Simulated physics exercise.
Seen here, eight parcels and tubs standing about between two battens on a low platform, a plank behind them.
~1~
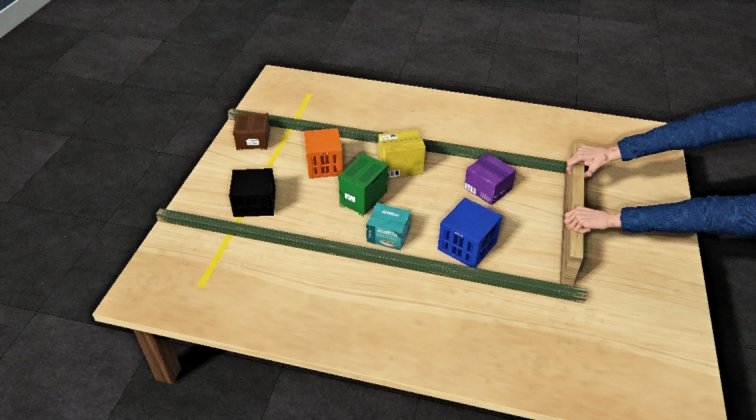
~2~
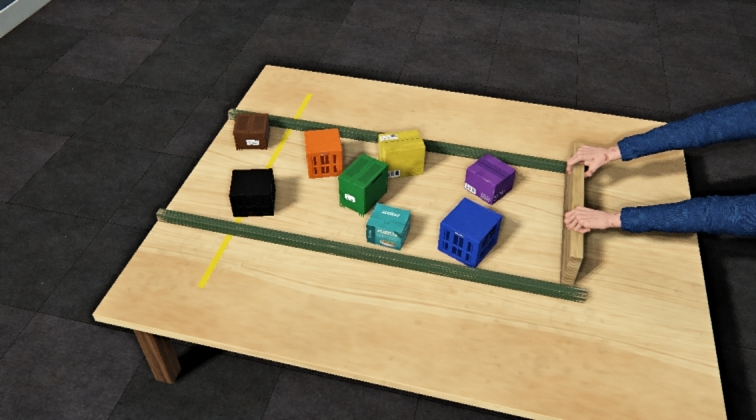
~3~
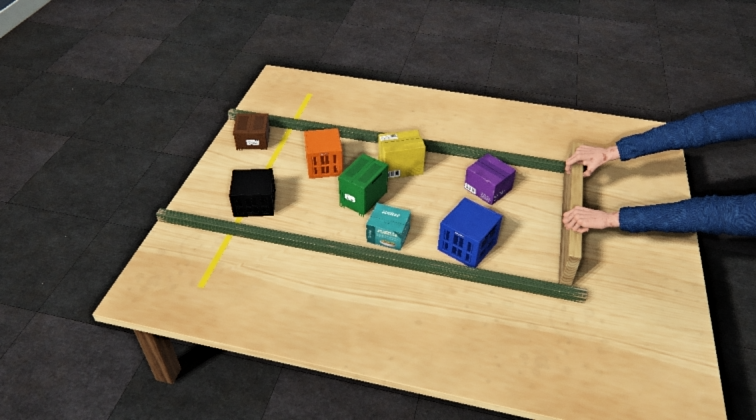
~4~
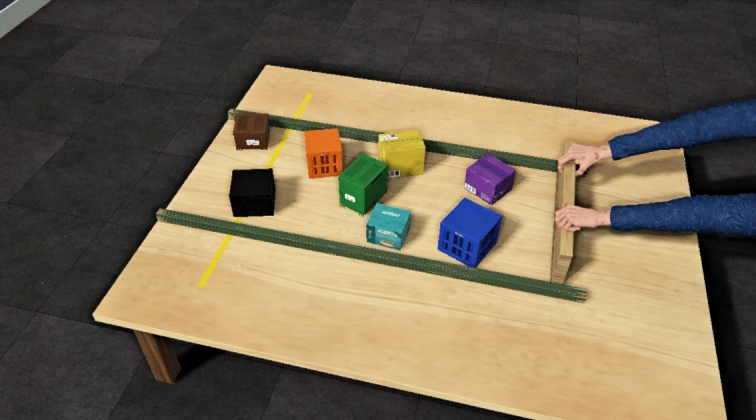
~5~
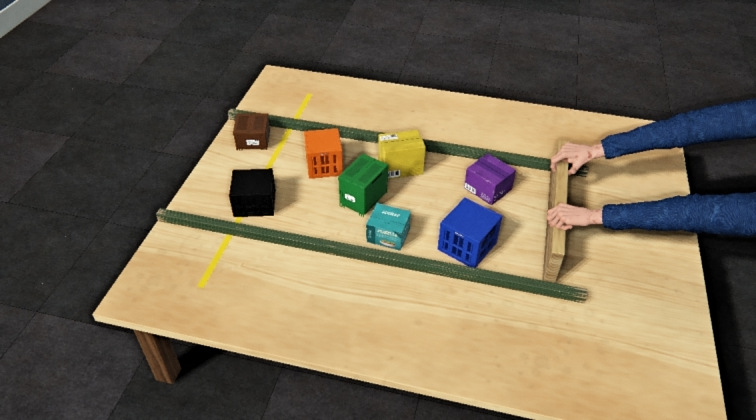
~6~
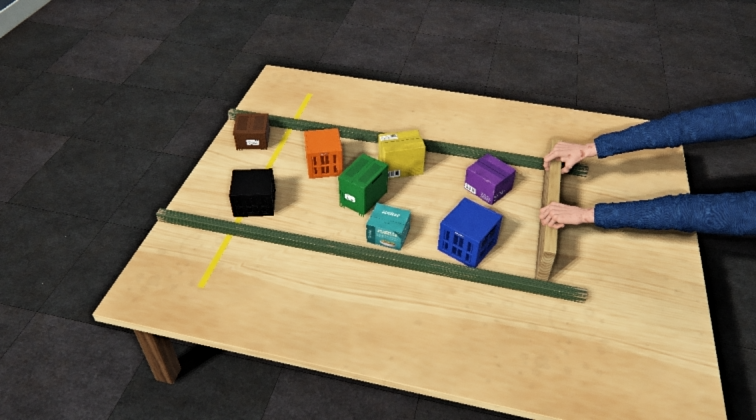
Wooden plank held by two hands sliding slightly left between green battens on a table, the eight coloured boxes staying still.
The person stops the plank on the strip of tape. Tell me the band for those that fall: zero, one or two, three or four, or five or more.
The number that fall off is one or two.
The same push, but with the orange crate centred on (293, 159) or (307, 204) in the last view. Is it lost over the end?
In that order, it is kept; is lost.
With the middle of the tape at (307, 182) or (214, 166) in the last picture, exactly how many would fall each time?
In that order 0 and 7.
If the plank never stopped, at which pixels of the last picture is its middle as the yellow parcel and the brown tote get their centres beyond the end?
For the yellow parcel at (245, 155), for the brown tote at (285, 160).
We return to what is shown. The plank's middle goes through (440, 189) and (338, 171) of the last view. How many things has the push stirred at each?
At the one place 4, at the other 7.
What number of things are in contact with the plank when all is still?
In contact: 2.
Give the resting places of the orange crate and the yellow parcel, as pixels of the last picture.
About (215, 143), and the other about (236, 122).
Soon after, none off yet; brown tote at rest near (252, 132); black crate at rest near (253, 193); orange crate at rest near (324, 154).
By the end, the number that fall off is one or two; fallen, black crate and brown tote.
